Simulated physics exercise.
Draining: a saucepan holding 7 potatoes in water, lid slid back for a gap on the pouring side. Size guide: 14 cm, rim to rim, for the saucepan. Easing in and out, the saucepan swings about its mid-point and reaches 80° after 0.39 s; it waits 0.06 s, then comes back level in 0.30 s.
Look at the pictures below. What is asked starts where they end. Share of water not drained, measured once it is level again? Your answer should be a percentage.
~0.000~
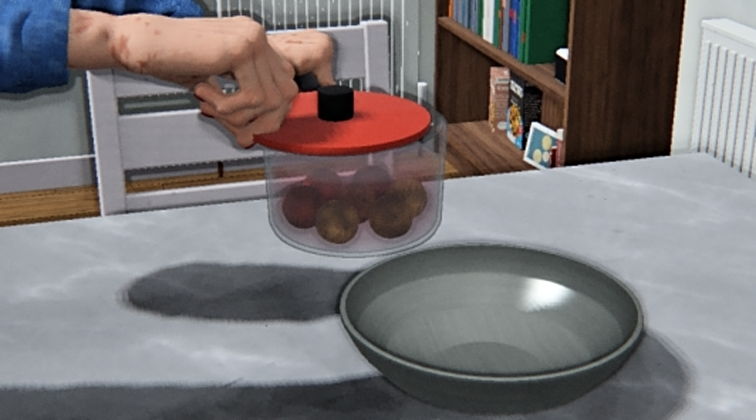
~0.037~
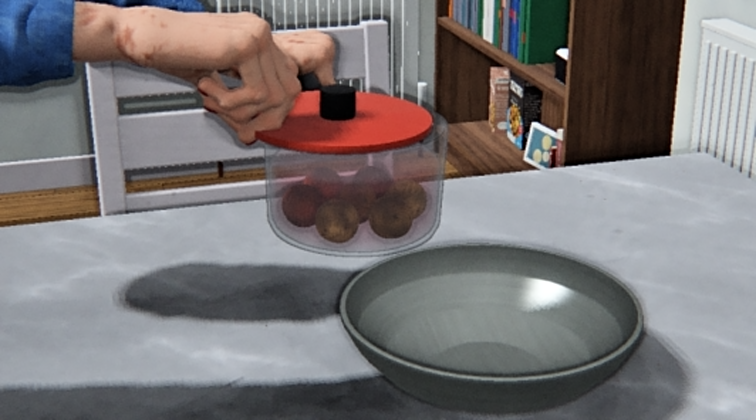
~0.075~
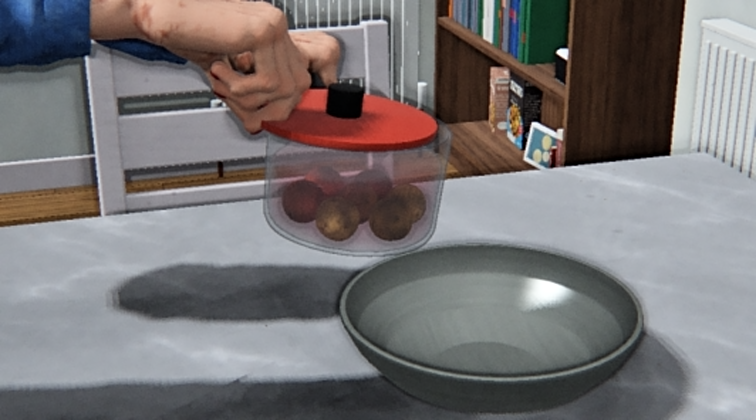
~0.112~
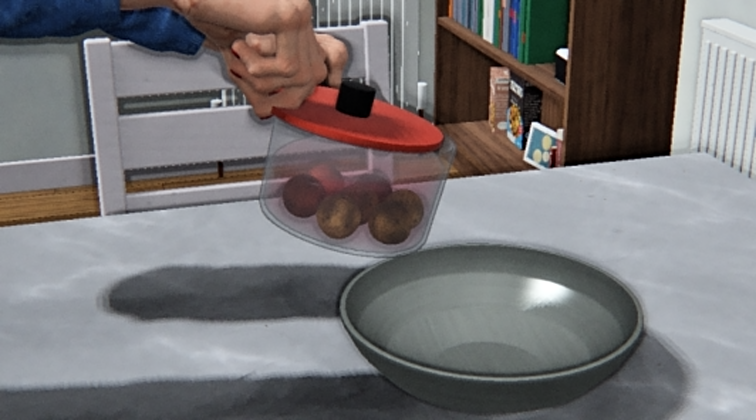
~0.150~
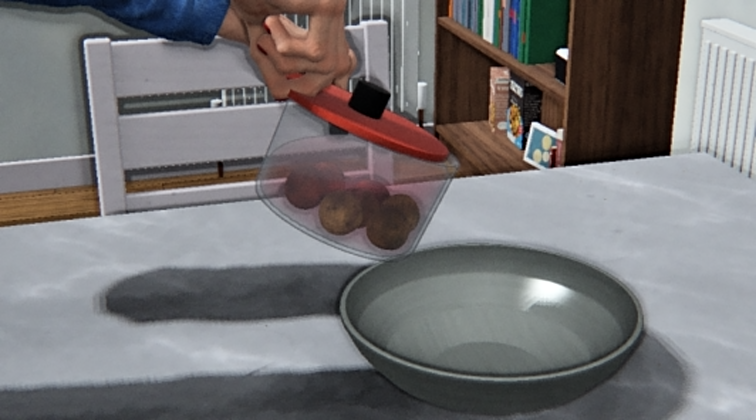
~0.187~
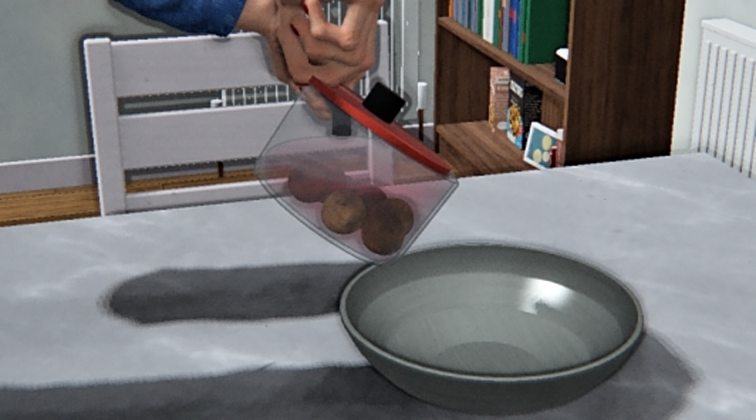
Roughly 52 per cent.
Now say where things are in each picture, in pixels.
It leans 0°; its right rim is at (440, 118); the water meets the walls at (270, 168) and (436, 151); the lid's edge is at (423, 111), 10 mm short of the rim, in the first picture.
It leans 2°; its right rim is at (441, 120); the water meets the walls at (270, 167) and (436, 152), in the second picture.
It leans 7°; its right rim is at (445, 128); the water meets the walls at (272, 165) and (438, 153), in the third picture.
It leans 15°; its right rim is at (449, 141); the water meets the walls at (272, 164) and (441, 155), in the fourth picture.
It leans 26°; its right rim is at (451, 158); the water meets the walls at (269, 164) and (446, 158), in the fifth picture.
It leans 37°; its right rim is at (450, 177); the water meets the walls at (265, 160) and (443, 164); 1 per cent is over the edge; the lid's edge is at (442, 162), 10 mm short of the rim, in the sixth picture.
By 0.33 s the tilt is 75° and 84 per cent of the water is still in the saucepan.
By 0.43 s the tilt is 80° and 69 per cent of the water is still in the saucepan.
By 0.54 s the tilt is 63° and 56 per cent of the water is still in the saucepan.
By 0.66 s the tilt is 16° and 52 per cent of the water is still in the saucepan.
At rest 52 per cent of the water is still in the saucepan.
